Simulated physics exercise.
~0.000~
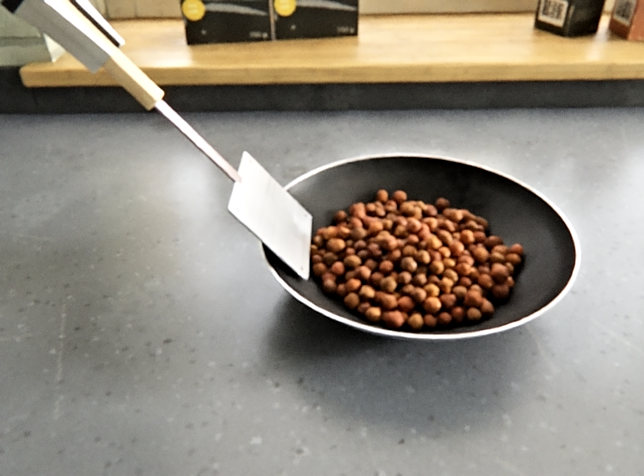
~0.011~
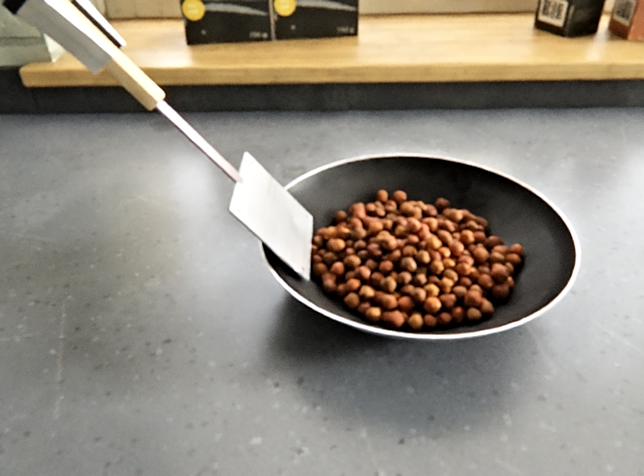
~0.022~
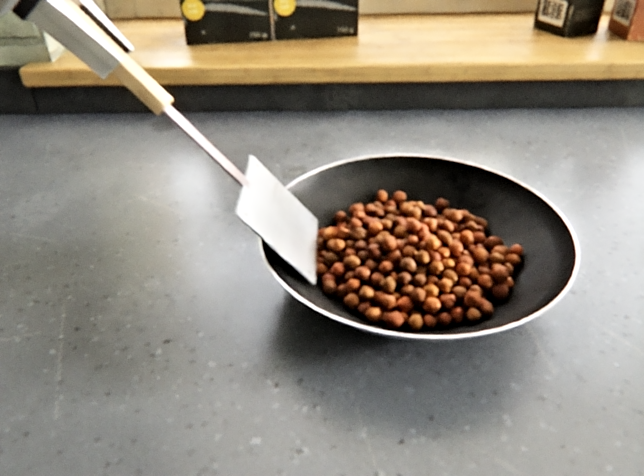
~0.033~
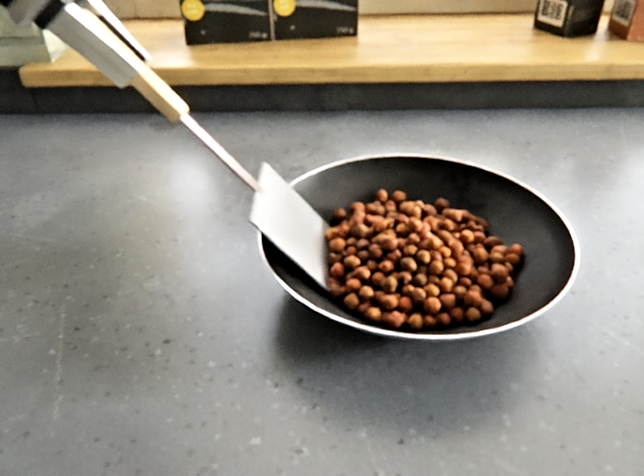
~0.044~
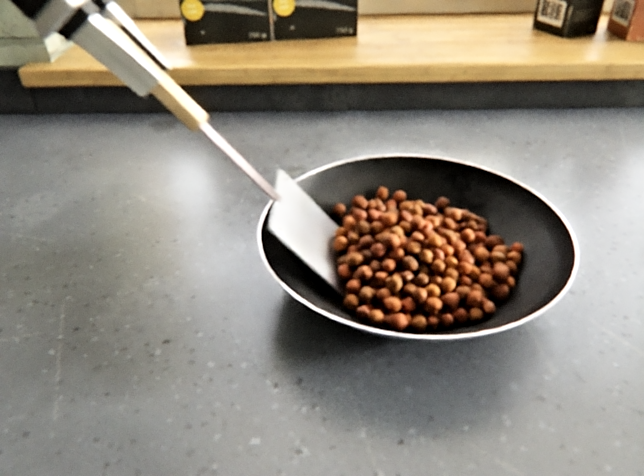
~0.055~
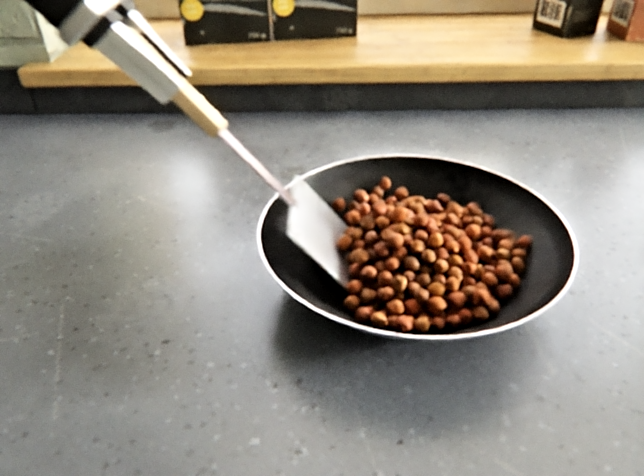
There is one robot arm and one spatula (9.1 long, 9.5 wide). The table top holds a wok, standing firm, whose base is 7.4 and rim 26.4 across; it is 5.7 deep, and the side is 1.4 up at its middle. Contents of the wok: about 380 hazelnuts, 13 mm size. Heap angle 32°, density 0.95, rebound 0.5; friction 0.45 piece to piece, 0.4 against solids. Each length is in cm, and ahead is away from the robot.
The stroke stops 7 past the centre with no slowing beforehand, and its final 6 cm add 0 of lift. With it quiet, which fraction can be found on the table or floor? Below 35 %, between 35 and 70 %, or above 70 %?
Between 35 and 70 %.
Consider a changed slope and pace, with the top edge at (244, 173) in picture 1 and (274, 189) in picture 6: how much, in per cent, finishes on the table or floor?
30 %.
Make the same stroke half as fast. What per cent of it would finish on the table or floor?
Estimated result: Some 25 %.
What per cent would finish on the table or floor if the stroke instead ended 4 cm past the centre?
In that case around 25 per cent.
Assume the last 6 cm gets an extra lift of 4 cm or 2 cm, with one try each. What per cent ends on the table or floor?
You'd get some 45 per cent with the first setting and some 50 per cent with the second.
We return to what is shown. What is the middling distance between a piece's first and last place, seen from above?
Somewhere about 15 centimetres, I'd say.
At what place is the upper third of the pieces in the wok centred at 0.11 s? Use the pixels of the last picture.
(476, 226).
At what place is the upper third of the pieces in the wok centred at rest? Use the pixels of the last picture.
The centre sits at about (512, 244).
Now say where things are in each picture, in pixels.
Spatula top edge at (237, 178), sloping 51°; upper third of the load around (414, 247), from x 310 to 515, top at y 195; 385 in the wok, in the first frame.
Spatula top edge at (238, 179), sloping 51°; upper third of the load around (414, 247), from x 310 to 515, top at y 195, in the second frame.
Spatula top edge at (244, 183), sloping 51°; upper third of the load around (413, 247), from x 315 to 515, top at y 195, in the third frame.
Spatula top edge at (258, 190), sloping 51°; upper third of the load around (414, 246), from x 315 to 515, top at y 195, in the fourth frame.
Spatula top edge at (275, 197), sloping 51°; upper third of the load around (415, 244), from x 320 to 515, top at y 195, in the fifth frame.
Spatula top edge at (292, 202), sloping 51°; upper third of the load around (420, 241), from x 320 to 525, top at y 185; 385 in the wok, in the sixth frame.
By 0.08 s, sloping 51°, highest piece 8 above the table; 385 in the wok.
By 0.11 s, sloping 51°, highest piece 9 above the table; 378 in the wok, 7 on the blade or in flight.
By 0.32 s, sloping 51°, highest piece 11 above the table; 189 in the wok, 95 on the table or floor, 101 on the blade or in flight.
By 1.37 s, sloping 51°, highest piece 6 above the table; 197 on the table or floor, 188 in the wok.
Final count, 197 on the table or floor, 188 in the wok. That is 51 % on the table or floor.
